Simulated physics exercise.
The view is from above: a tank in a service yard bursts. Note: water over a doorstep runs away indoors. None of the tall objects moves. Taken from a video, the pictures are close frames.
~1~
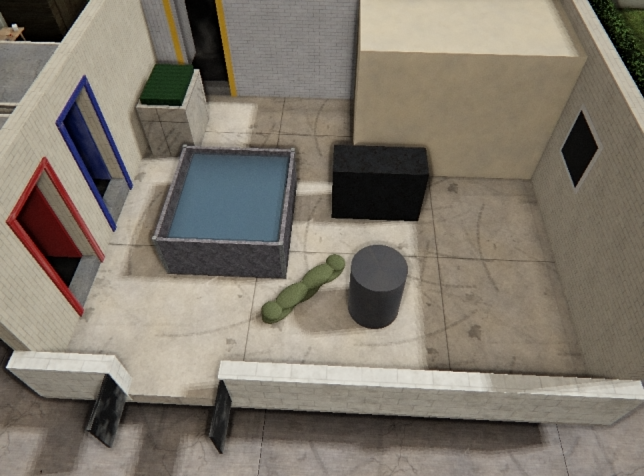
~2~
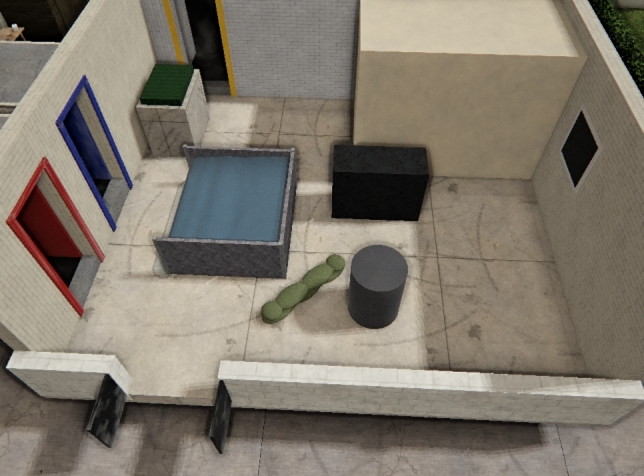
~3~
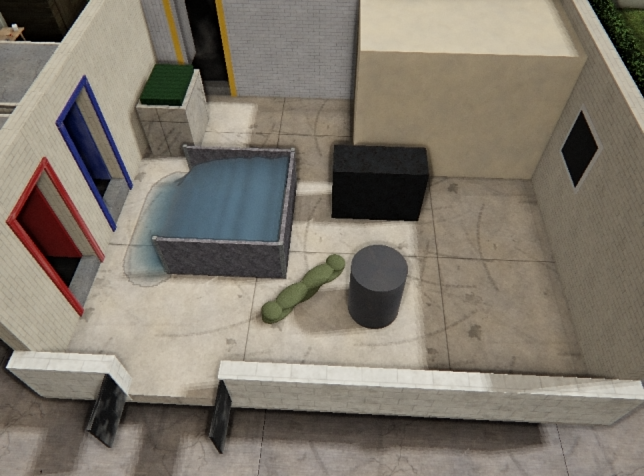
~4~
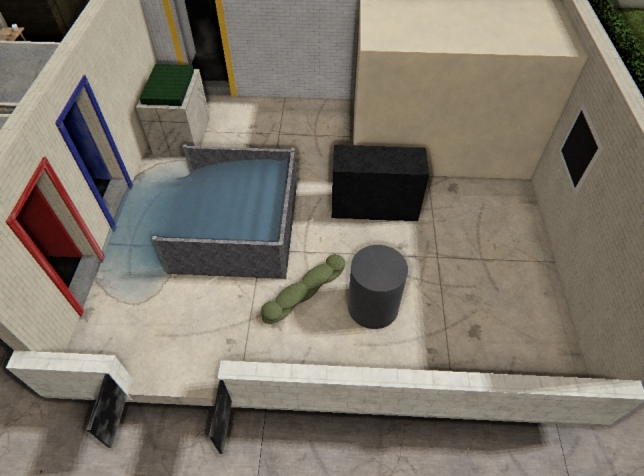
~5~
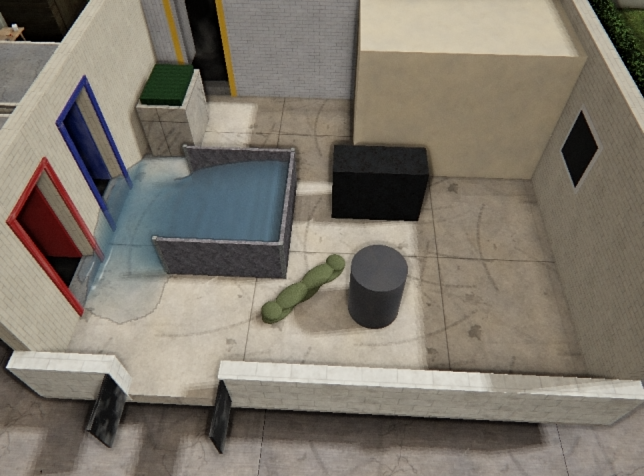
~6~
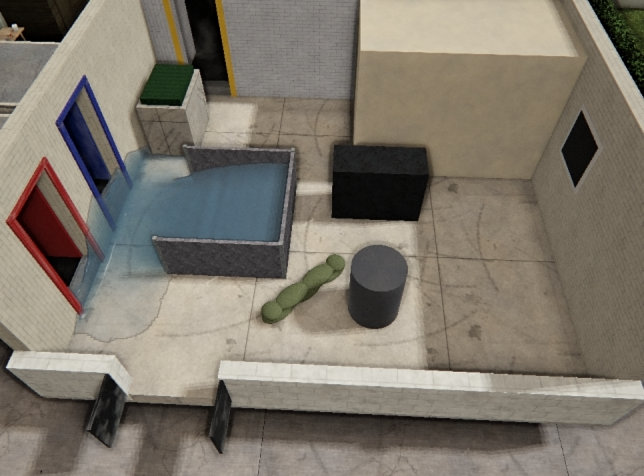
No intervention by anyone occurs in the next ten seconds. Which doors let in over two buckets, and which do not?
Here is how it goes: The yellow door does not, the blue door does, the red door does.
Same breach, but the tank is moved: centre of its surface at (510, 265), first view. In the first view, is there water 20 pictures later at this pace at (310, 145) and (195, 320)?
Bone-dry, soaked.
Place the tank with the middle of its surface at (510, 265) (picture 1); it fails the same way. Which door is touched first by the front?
I'd pick the door marked blue.
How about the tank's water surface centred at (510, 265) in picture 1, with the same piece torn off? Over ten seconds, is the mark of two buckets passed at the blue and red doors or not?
Looking at both doors, the blue door one doesn't reach it while the red door one breaks the limit.
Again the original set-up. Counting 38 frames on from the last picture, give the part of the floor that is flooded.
Roughly 85 per cent.
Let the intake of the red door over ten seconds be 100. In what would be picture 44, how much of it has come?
Estimated share: About 100 %.
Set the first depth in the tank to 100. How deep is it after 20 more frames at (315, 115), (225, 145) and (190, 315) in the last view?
Depths of roughly 2, 4 and 4 per cent.
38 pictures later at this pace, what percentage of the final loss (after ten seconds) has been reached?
My figure is about 80 in a hundred.
A moment on, water covers 15 % of the floor; the yellow door not reached, the blue door far over two buckets in, the red door over two buckets in.
Next, water covers 30 % of the floor; the yellow door wet at the sill, nothing in, the blue door far over two buckets in, the red door far over two buckets in.
Then, water covers 60 % of the floor; the yellow door wet at the sill, nothing in, the blue door far over two buckets in, the red door far over two buckets in.
Later, water covers 85 % of the floor; the yellow door wet at the sill, nothing in, the blue door far over two buckets in, the red door far over two buckets in.
In the end, water covers 95 % of the floor; the yellow door wet at the sill, nothing in, the blue door far over two buckets in, the red door far over two buckets in.
